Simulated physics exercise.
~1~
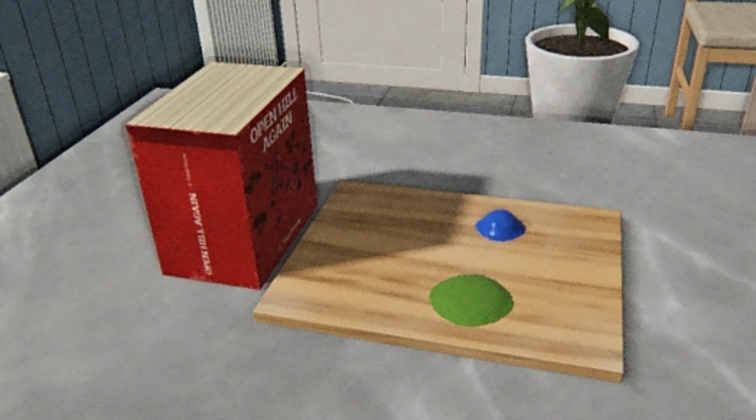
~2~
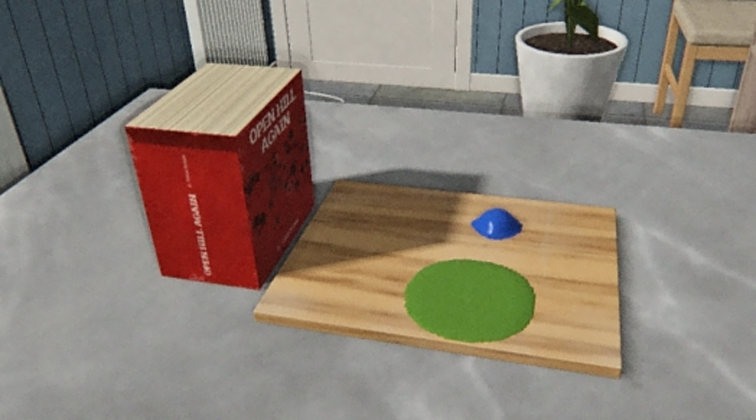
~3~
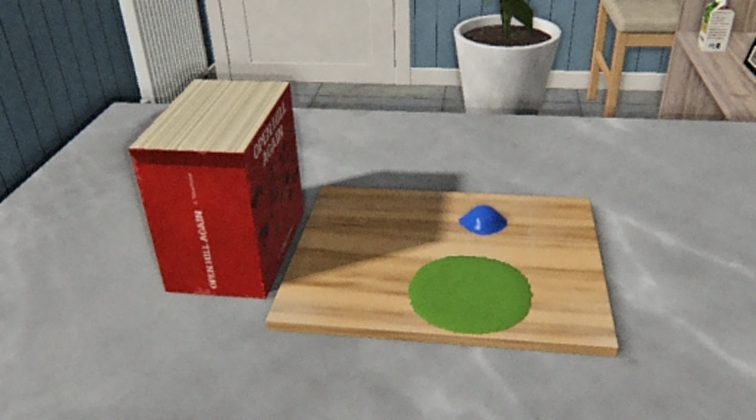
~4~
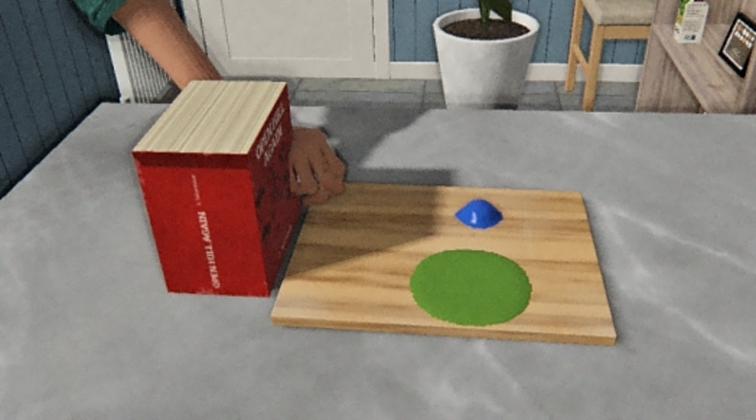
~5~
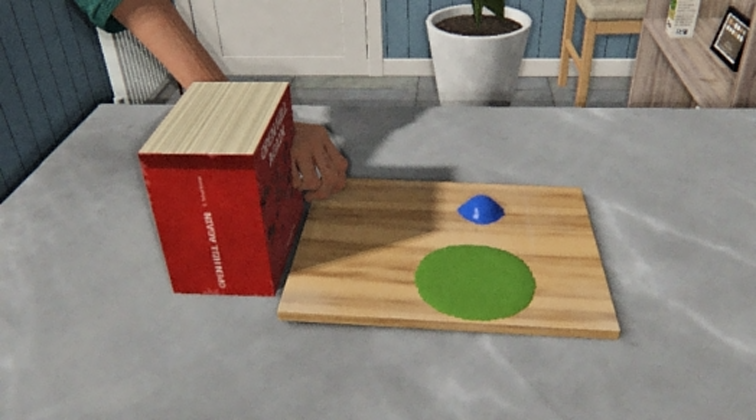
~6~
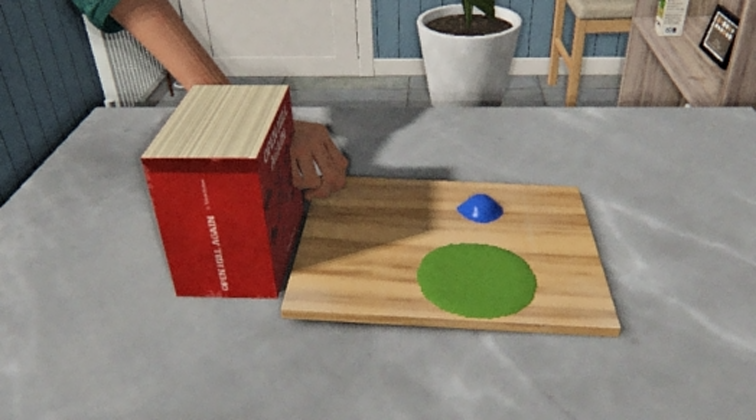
At the start, a low green mound and a taller blue heap sit on a wooden chopping board beside a thick red book. The green one spreads into a thin, flat disc while the blue keeps its heaped shape. Then a hand reaches in behind the book to the board's end, and the board barely moves.
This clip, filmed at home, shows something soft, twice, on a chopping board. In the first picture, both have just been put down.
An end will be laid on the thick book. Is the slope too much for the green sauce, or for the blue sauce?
Outcome: The green sauce is going to fall off at the bottom, the blue sauce is going to hang on the whole time.
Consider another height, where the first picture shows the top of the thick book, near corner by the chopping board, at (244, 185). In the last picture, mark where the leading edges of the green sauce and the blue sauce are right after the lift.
First (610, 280), next (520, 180).
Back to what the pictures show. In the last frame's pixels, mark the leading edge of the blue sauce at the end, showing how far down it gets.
Near (527, 173), roughly.
Next, slope about 35°; the green sauce is dripping off the low end; the blue sauce has not moved.
After that, the green sauce is dripping off the low end; the blue sauce has not moved.
Finally, slope about 35°; the green sauce is dripping off the low end; the blue sauce has not moved.
